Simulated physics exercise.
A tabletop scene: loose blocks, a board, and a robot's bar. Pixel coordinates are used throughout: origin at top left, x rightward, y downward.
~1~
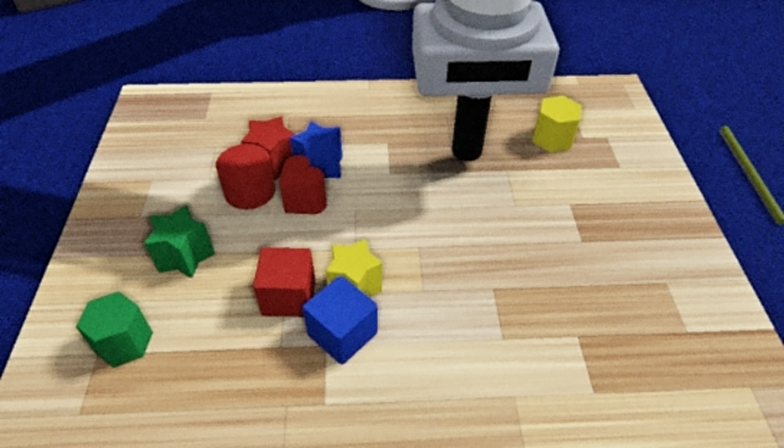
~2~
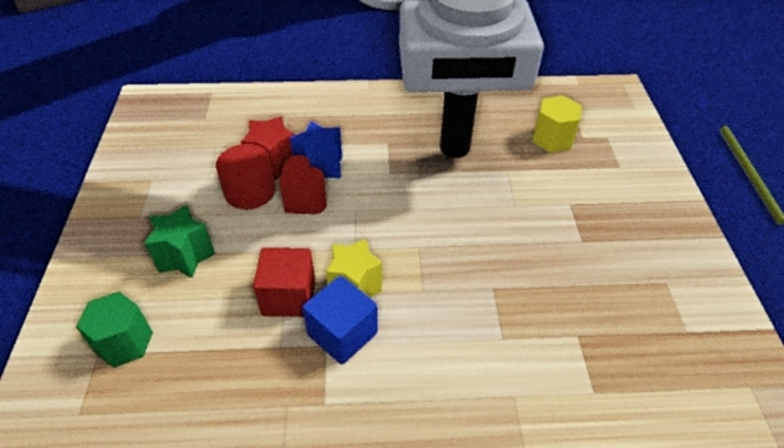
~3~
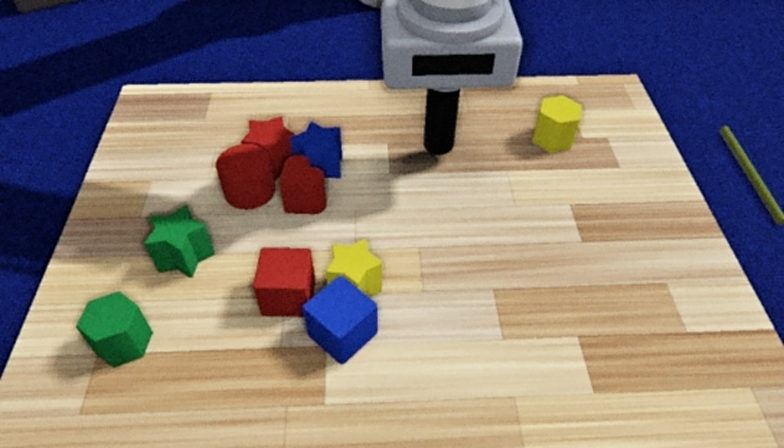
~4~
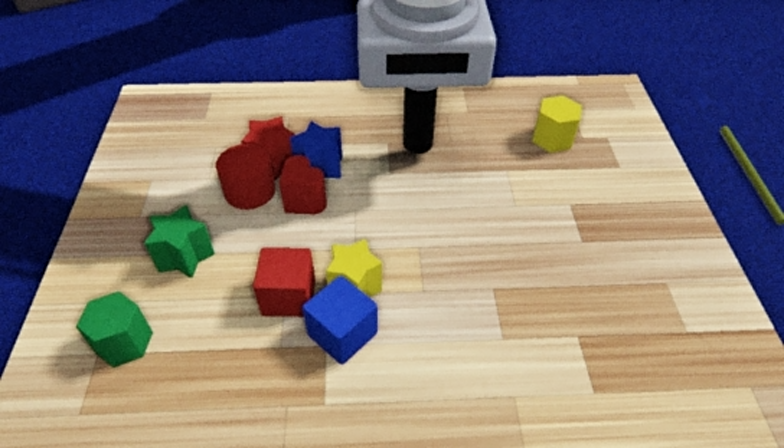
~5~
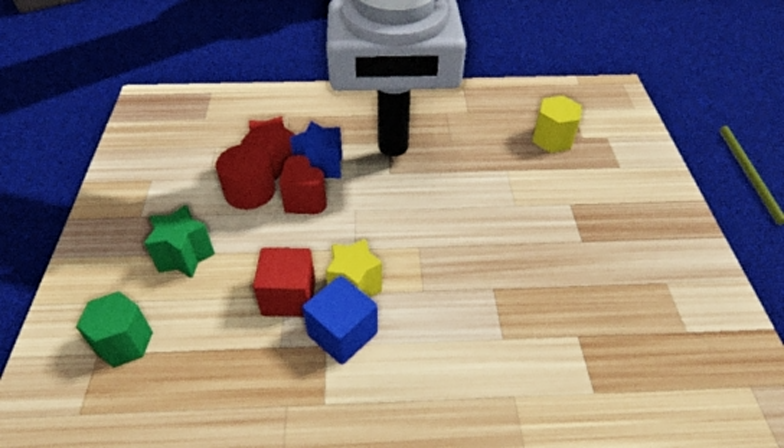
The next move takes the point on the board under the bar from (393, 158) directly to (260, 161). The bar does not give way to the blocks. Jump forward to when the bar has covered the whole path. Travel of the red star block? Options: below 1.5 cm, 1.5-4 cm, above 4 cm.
Once the path ends, it will sit over 4 cm from where it is now.
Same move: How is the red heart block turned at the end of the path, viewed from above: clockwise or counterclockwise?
I'd predict that, seen from above, the red heart block rotates counter-clockwise.
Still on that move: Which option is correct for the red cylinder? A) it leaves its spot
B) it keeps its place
That would be A.
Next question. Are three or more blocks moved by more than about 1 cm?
Going by the path, yes.
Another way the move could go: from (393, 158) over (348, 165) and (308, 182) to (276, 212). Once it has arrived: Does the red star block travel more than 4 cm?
The answer is no.
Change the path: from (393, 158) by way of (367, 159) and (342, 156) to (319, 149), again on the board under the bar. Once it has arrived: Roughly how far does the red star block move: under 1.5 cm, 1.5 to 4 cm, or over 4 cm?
Band: 1.5 to 4 cm.
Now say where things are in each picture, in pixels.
The first frame shows tip of the bar (467, 153), middles of tops, red cylinder (243, 161), red star block (267, 131), red heart block (300, 171), blue star block (317, 137).
The second frame shows bar (455, 150), nothing pushed.
The third frame shows bar (438, 146), nothing pushed.
The fourth frame shows bar (418, 145), nothing pushed.
The fifth frame shows bar (393, 148), red cylinder (243, 161), red star block (267, 131), red heart block (300, 171), blue star block (317, 137).
What follows on the original path. One third of the way, bar (346, 149); blue star block (311, 137), turned 15° anticlockwise.
Two thirds of the way, bar (303, 150); red cylinder (214, 169); red star block (227, 131), turned 15° clockwise; red heart block (294, 174), turned 25° anticlockwise; blue star block (269, 140), turned 30° anticlockwise.
At the end, bar (257, 151); red cylinder (195, 177); red star block (186, 132), turned 50° clockwise; red heart block (294, 174), turned 25° anticlockwise; blue star block (224, 145), turned 40° anticlockwise.
